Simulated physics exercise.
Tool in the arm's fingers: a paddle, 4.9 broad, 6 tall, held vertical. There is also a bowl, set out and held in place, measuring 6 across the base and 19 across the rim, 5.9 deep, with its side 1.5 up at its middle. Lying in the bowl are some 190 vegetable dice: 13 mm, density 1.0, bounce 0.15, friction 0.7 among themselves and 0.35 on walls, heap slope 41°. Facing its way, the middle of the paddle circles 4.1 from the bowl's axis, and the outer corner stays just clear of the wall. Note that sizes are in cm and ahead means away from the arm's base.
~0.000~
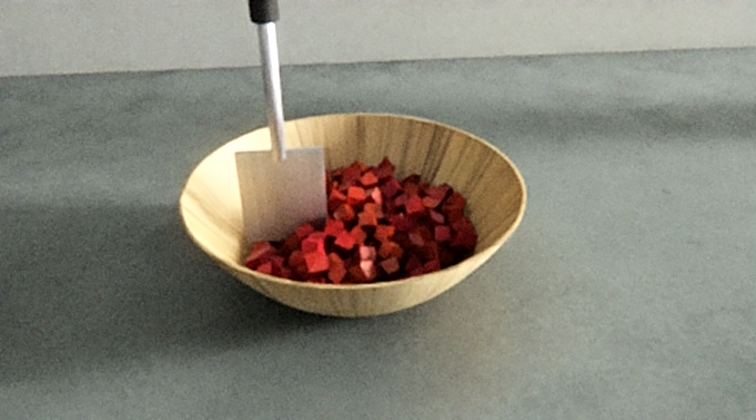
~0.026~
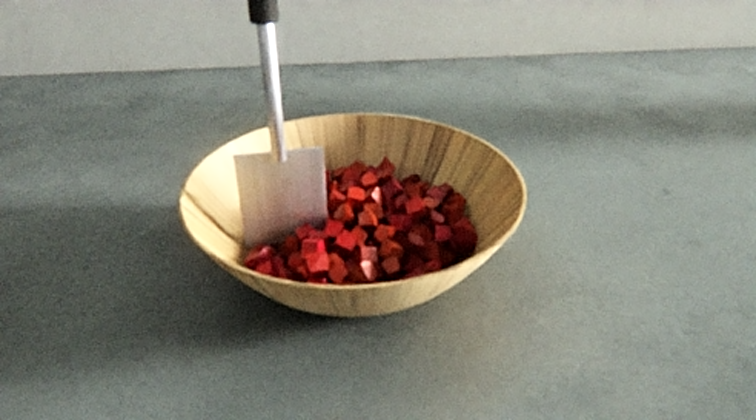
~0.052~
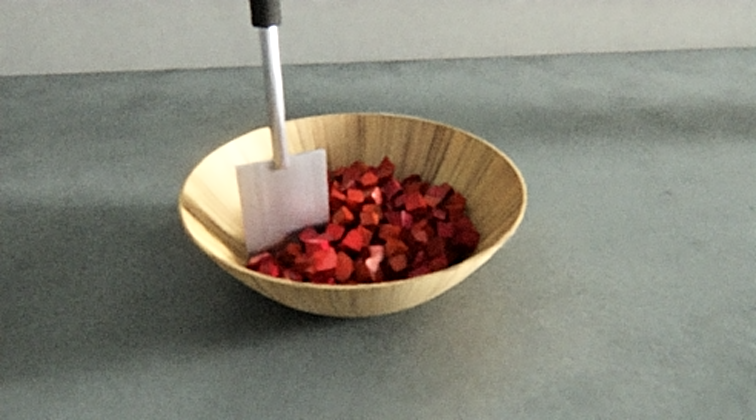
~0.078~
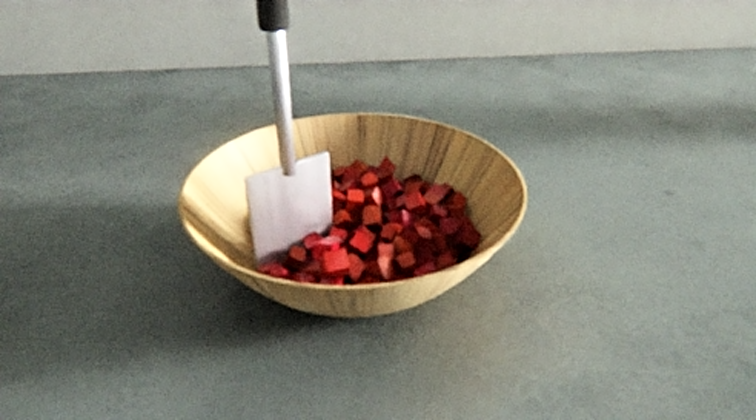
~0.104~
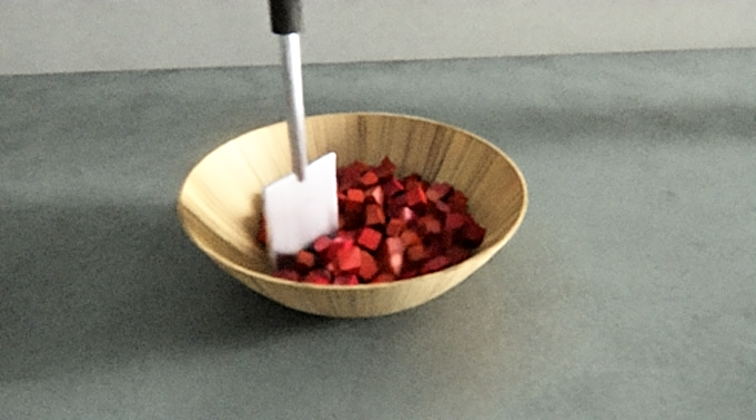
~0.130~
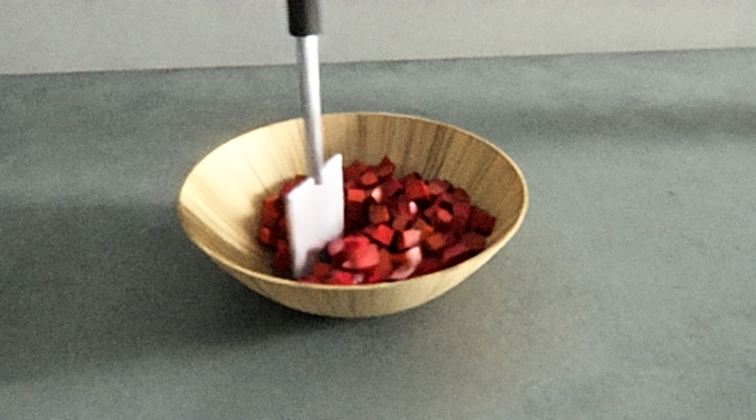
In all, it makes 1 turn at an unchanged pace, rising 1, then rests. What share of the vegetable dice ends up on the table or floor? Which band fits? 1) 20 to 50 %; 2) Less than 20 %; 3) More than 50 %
The answer is 2.
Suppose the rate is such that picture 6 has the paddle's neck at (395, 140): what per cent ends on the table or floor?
It comes to around 50 percent.
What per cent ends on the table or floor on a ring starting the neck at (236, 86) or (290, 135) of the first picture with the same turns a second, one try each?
About 0 and 10 per cent.
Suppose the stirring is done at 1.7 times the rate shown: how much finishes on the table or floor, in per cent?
Estimated share: Near 35 per cent.
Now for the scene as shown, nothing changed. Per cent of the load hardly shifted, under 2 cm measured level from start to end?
5 %.
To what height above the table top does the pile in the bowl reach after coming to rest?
The peak stands near 6.5 centimetres up.
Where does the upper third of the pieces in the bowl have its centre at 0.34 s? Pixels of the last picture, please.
That third sits centred at about (446, 157).
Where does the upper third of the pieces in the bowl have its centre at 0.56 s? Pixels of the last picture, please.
Centre estimate: (266, 166).
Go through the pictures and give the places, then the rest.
The first picture shows paddle neck at (276, 124), 0° round; upper third of the load around (372, 215), from x 260 to 465, top at y 170; 191 in the bowl.
The second picture shows paddle neck at (276, 126), 5° round; upper third of the load around (372, 215), from x 260 to 465, top at y 170.
The third picture shows paddle neck at (278, 132), 17° round; upper third of the load around (373, 221), from x 260 to 465, top at y 170.
The fourth picture shows paddle neck at (285, 138), 31° round; upper third of the load around (375, 227), from x 270 to 465, top at y 170.
The fifth picture shows paddle neck at (297, 143), 45° round; upper third of the load around (386, 229), from x 270 to 470, top at y 170.
The sixth picture shows paddle neck at (313, 147), 59° round; upper third of the load around (399, 238), from x 270 to 480, top at y 170; 191 in the bowl.
By 0.34 s, 175° round, highest piece 7 above the table; 187 in the bowl, 1 on the table or floor, 3 in flight or on the tool.
By 0.56 s, 291° round, highest piece 8 above the table; 174 in the bowl, 13 on the table or floor, 4 in flight or on the tool.
By 0.87 s, 0° round, highest piece 6 above the table; 169 in the bowl, 22 on the table or floor.
By 1.57 s, 0° round, highest piece 6 above the table; 169 in the bowl, 22 on the table or floor.
Final count, 169 in the bowl, 22 on the table or floor. That is 12 % on the table or floor.
